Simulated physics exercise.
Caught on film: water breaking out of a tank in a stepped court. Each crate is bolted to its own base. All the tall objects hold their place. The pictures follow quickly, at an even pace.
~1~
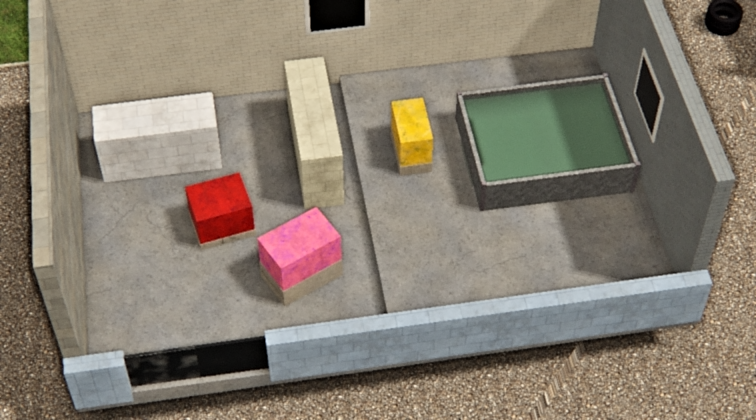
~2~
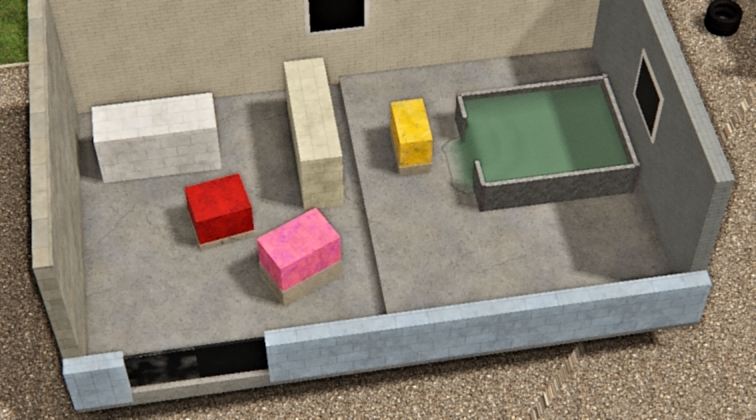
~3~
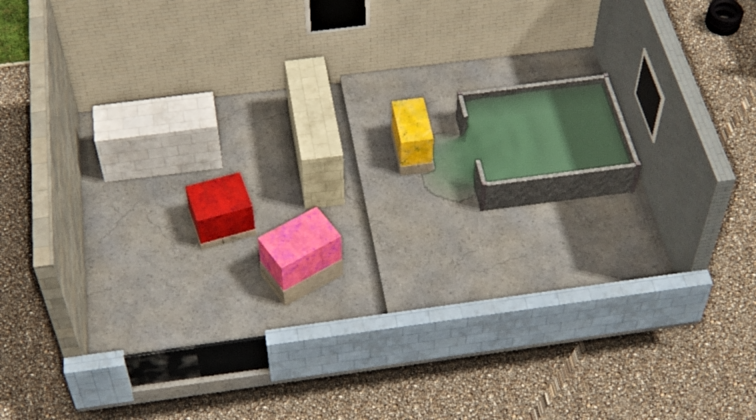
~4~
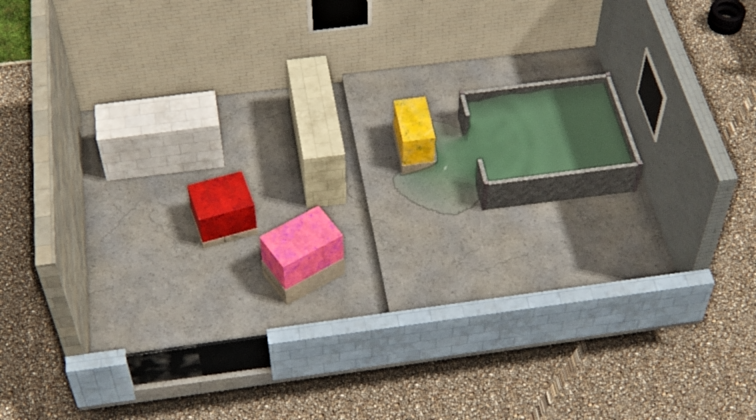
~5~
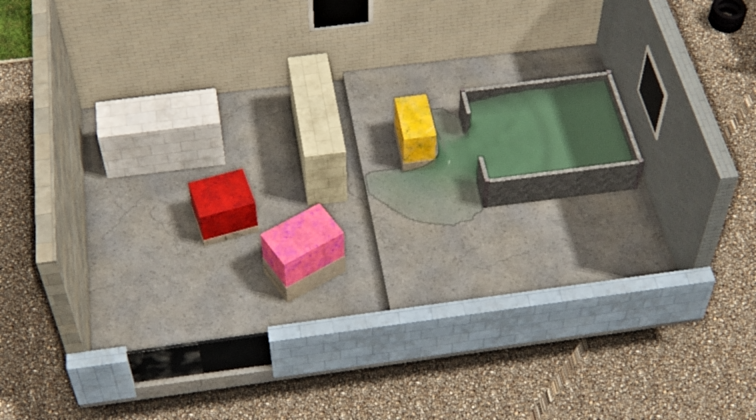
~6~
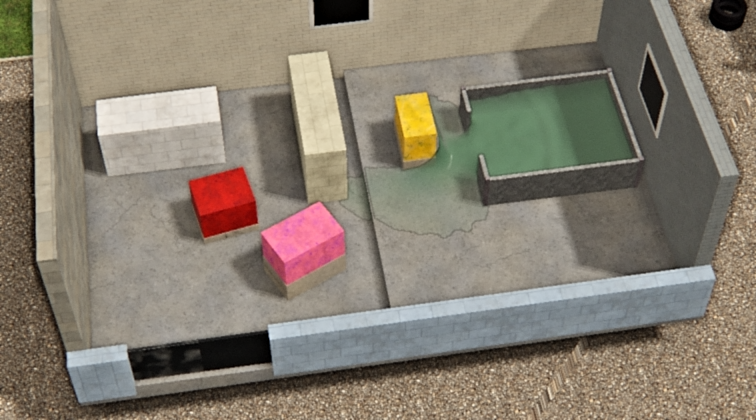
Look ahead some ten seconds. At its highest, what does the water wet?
In the end: The red crate escapes dry; the yellow crate is wetted; the pink crate escapes dry.
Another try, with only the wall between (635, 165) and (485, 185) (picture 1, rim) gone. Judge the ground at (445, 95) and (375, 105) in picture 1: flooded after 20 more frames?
One after the other: Dry, dry.
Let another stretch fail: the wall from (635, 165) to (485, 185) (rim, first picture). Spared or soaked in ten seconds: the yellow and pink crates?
My reading: The yellow crate is safe, the pink crate is safe.
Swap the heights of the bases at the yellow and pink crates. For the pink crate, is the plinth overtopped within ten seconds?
One by one: Pink remains dry.
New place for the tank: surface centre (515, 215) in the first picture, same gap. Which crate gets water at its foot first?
I say the pink crate.
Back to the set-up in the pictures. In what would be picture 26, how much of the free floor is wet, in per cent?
Roughly 60 per cent.
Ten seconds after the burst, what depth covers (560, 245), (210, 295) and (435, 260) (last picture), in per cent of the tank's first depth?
In that order: 4, 10 and 2 per cent.
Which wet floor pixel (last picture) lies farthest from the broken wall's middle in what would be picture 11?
I would point to (263, 249).
A moment on, water covers 20 % of the floor; the red crate water round its plinth, the yellow crate water round its plinth, the pink crate water round its plinth.
Next, water covers 40 % of the floor; the red crate water round its plinth, the yellow crate water round its plinth, the pink crate water round its plinth.
Then, water covers 60 % of the floor; the red crate water round its plinth, the yellow crate water round its plinth, the pink crate water round its plinth.
Later, water covers 80 % of the floor; the red crate water round its plinth, the yellow crate water round its plinth, the pink crate water round its plinth.
In the end, water covers 95 % of the floor; the red crate stayed above the water, the yellow crate was topped, the pink crate stayed above the water.
